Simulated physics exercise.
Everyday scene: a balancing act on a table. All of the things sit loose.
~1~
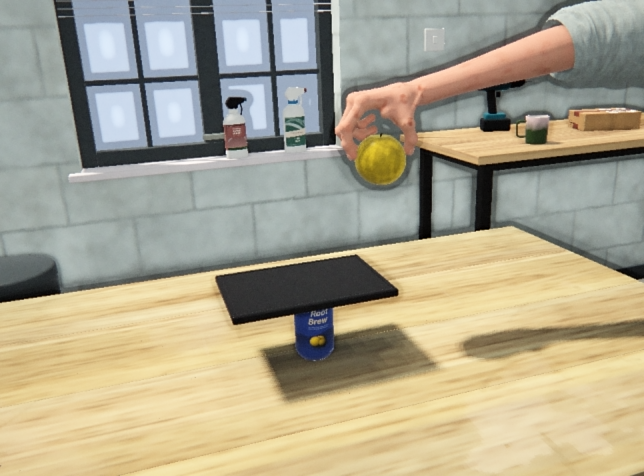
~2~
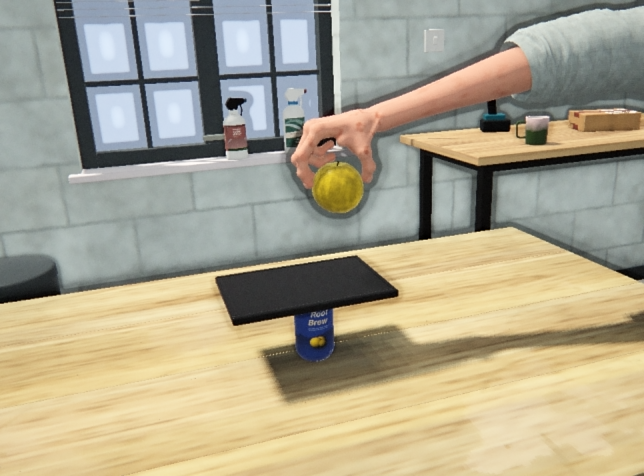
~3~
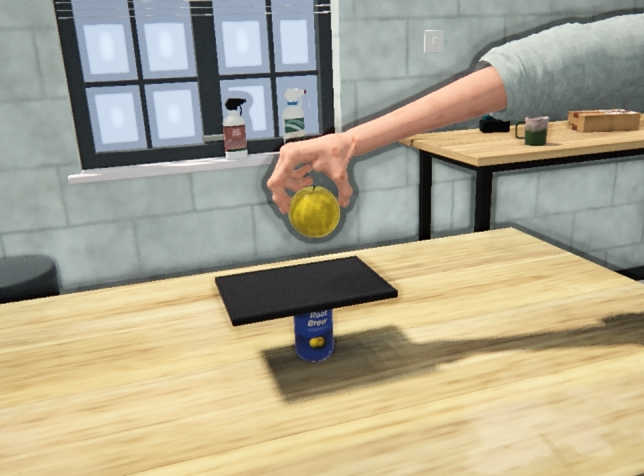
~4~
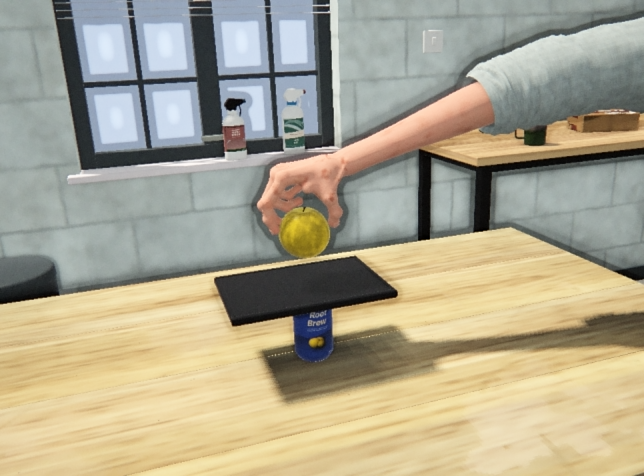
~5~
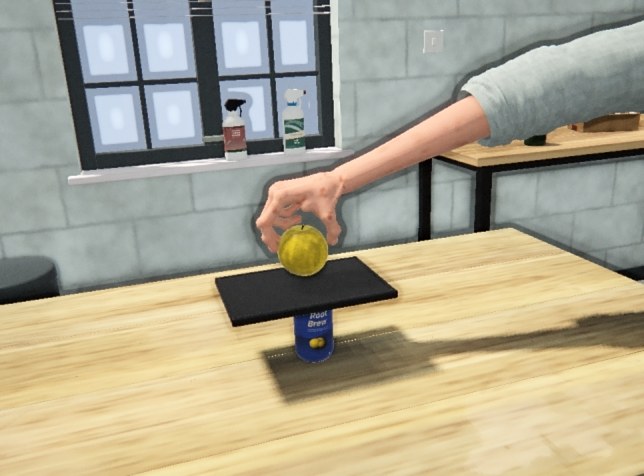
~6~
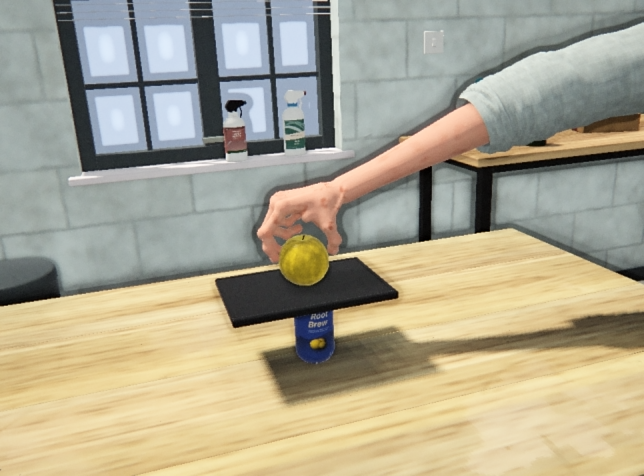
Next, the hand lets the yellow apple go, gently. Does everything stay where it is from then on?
I expect a steady stack.
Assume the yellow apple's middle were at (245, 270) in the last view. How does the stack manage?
Outcome: Collapse.
Then, 0.20 s on from there, no change.
Then, 0.40 s on from there, yellow apple resting near (304, 260).
In the end, all 3 unmoved. At the end, from the last picture's camera, yellow apple near (304, 260). The stack keeps its balance.
